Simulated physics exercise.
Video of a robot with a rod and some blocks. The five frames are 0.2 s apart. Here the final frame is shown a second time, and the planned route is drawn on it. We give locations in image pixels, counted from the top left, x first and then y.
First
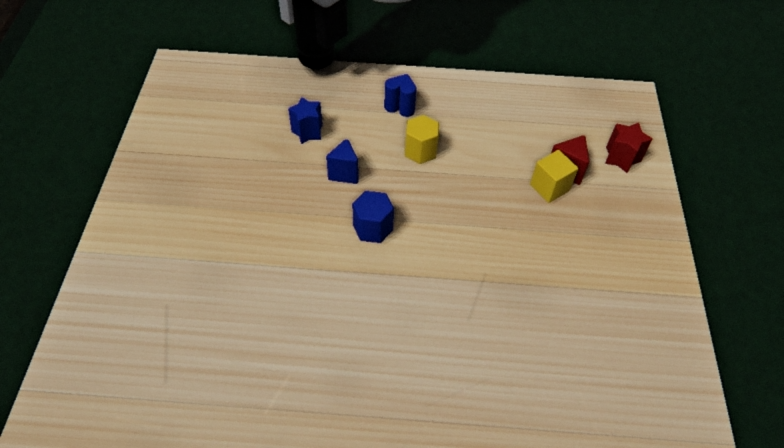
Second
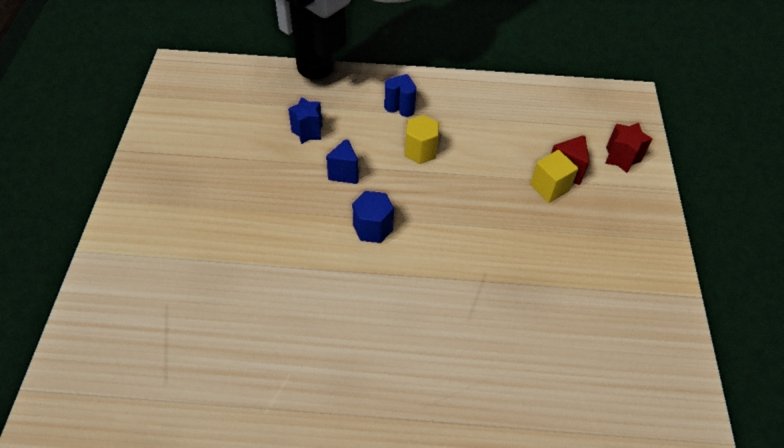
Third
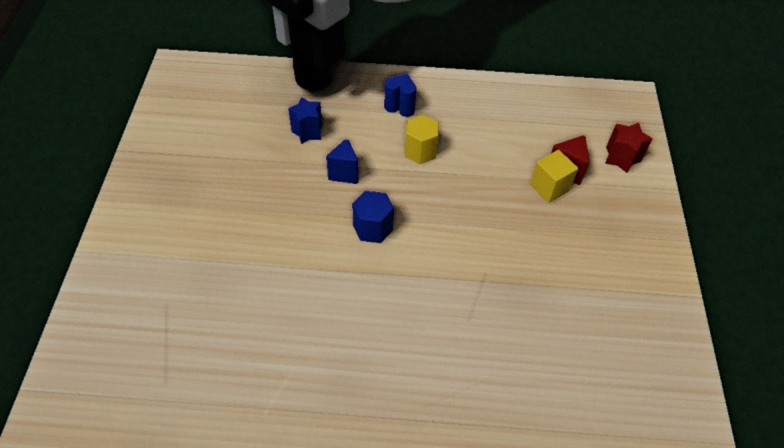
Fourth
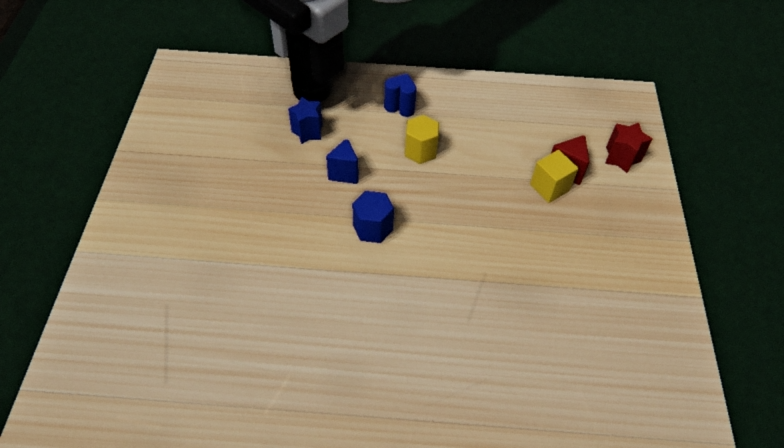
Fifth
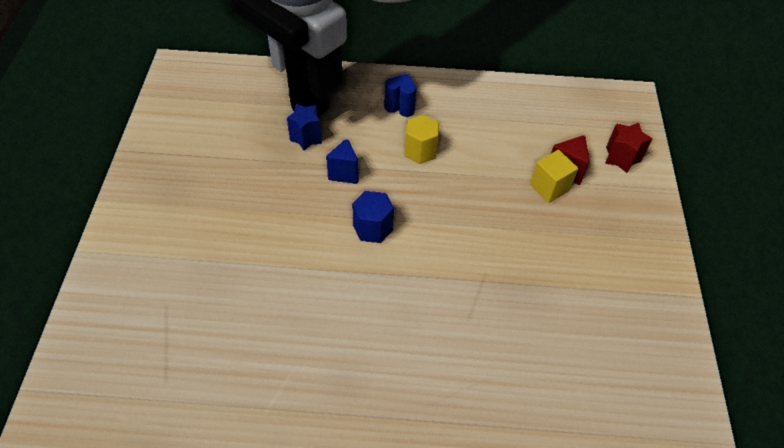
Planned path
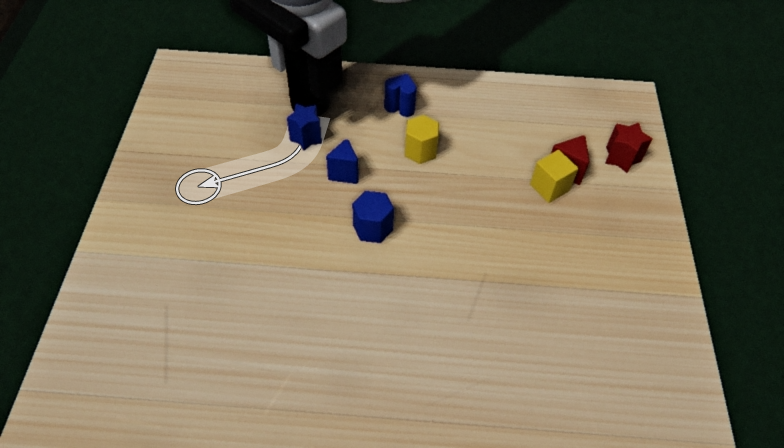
The clip opens on a wooden board scattered with blue, yellow and red blocks, a robot's dark rod at the top edge left of center. The rod moves a short way down toward the blue star, then nudges it slightly downward, while the other blocks stay still.
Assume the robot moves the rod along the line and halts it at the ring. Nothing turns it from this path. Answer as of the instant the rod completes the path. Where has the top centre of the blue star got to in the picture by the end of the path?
Pixel (279, 166).
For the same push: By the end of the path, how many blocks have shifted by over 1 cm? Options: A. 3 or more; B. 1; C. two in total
B
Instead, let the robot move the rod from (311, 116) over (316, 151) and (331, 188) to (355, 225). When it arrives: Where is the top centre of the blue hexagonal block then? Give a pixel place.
My prediction: (390, 221).
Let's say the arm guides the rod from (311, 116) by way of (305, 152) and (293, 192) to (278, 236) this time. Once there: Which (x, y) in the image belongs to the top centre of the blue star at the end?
I'd place it at (268, 244), taking the centre of its top.
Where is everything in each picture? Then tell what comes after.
Rod's lower end (317, 58); blue star (305, 108); blue triangular block (344, 151), in the first frame.
Rod (316, 68); blocks still, in the second frame.
Rod (314, 79); blocks still, in the third frame.
Rod (312, 91); blocks still, in the fourth frame.
Rod (310, 105); blue star (304, 114); blue triangular block (344, 151), in the fifth frame.
Drawn move, from (311, 116) by way of (297, 152) and (251, 172) to (199, 186).
What follows on the original path. One third of the way, rod (295, 141); blue star (289, 153).
Two thirds of the way, rod (248, 162); blue star (279, 166), turned 35° anticlockwise.
At the end, rod (195, 176); blue star (279, 166), turned 35° anticlockwise; blue triangular block still.
